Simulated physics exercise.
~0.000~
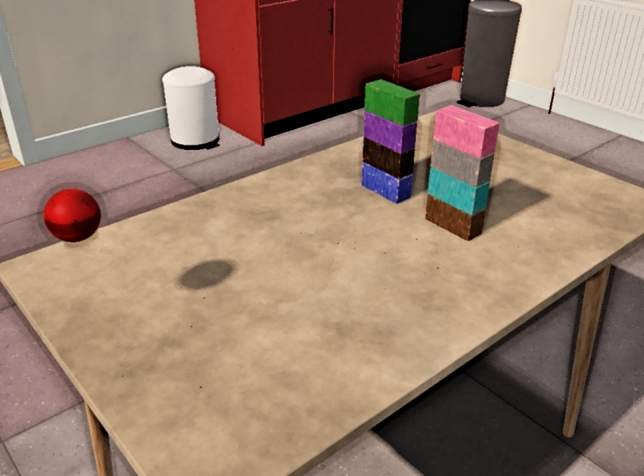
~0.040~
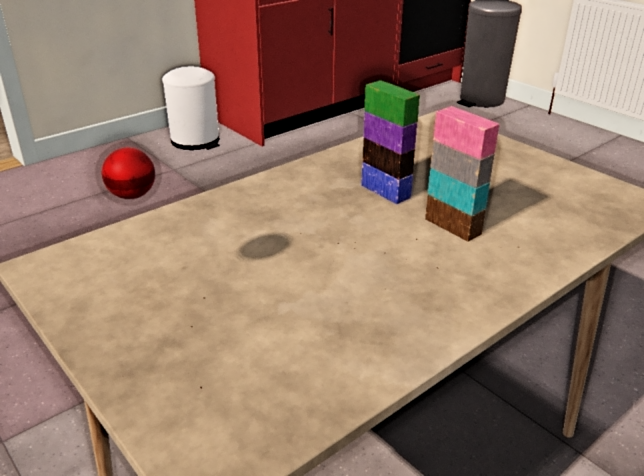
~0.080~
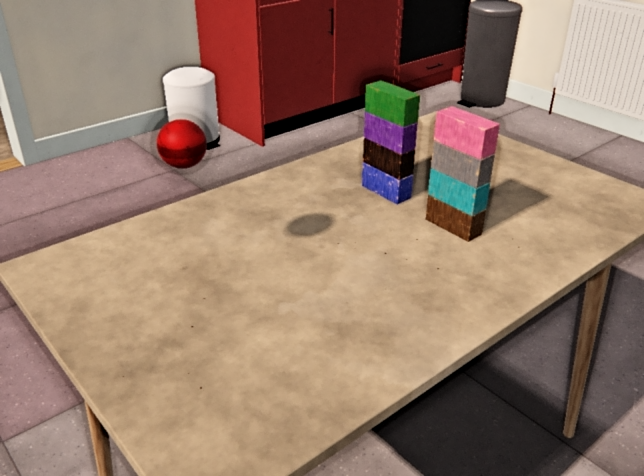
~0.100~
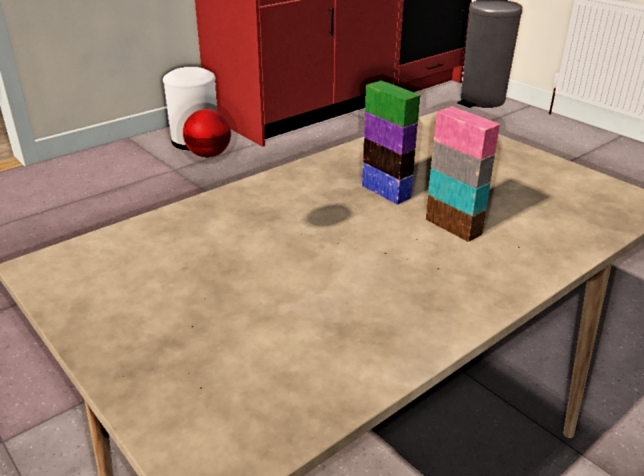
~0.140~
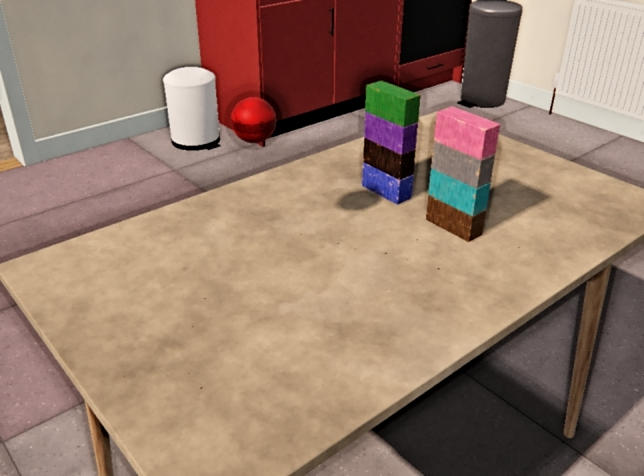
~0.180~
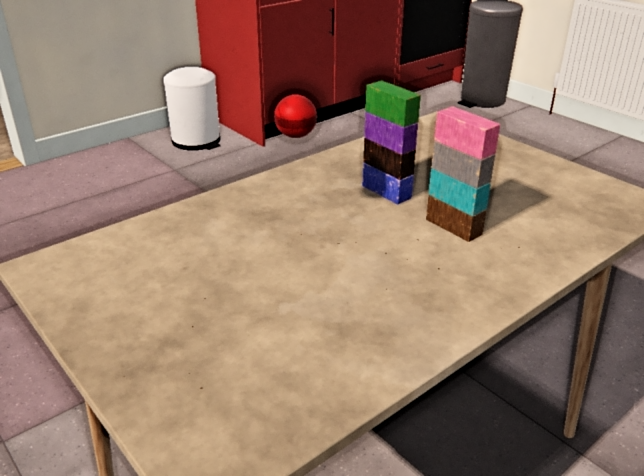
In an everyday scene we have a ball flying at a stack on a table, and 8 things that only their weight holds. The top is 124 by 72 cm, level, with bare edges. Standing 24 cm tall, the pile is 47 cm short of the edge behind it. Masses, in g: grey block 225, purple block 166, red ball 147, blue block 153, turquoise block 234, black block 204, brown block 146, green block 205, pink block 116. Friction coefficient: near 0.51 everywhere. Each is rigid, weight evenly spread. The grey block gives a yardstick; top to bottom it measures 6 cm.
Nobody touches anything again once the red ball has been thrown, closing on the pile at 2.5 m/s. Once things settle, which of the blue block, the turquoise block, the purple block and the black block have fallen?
The blue block has fallen. The turquoise block has not fallen. The purple block has fallen. The black block has fallen.
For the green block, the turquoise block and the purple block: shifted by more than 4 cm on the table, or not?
Here is how it goes: The green block moves off; next, the turquoise block remains near its start; last, the purple block moves off.
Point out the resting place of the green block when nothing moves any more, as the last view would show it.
Its centre ends close to (426, 161) in the last view.
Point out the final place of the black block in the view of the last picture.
You'll find it at about (440, 167).
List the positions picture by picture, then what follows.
In the first picture, 63 cm short of the pile; red ball (73, 216); blue block (386, 180); turquoise block (458, 188); purple block (390, 129); black block (388, 155).
In the second picture, 53 cm short of the pile; red ball (129, 174); green block (391, 103).
In the third picture, 43 cm short of the pile; red ball (182, 144); grey block (462, 161).
In the fourth picture, 38 cm short of the pile; red ball (207, 134); green block (392, 103).
In the fifth picture, 28 cm short of the pile; red ball (254, 120); grey block (462, 161).
In the sixth picture, 18 cm short of the pile; red ball (296, 117); blue block (387, 181); turquoise block (459, 189); purple block (391, 130); black block (389, 156).
By 0.38 s, red ball near (359, 163); purple block tilted 26° near (427, 130); black block tilted 25° near (402, 151); blue block tilted 25° near (392, 176).
By 0.48 s, red ball near (343, 177); purple block tilted 62° near (450, 148); black block tilted 64° near (418, 160); blue block tilted 67° near (399, 173).
By 0.68 s, red ball near (332, 180); purple block on its side near (470, 140); black block on its side near (439, 168); blue block on its side near (402, 176).
When it is over (1.3 s), lying over on the table, purple block, blue block, black block and green block; the other 4 within 4 cm of the start. End places, in pixels of the last picture, blue block near (402, 176), turquoise block near (459, 189).
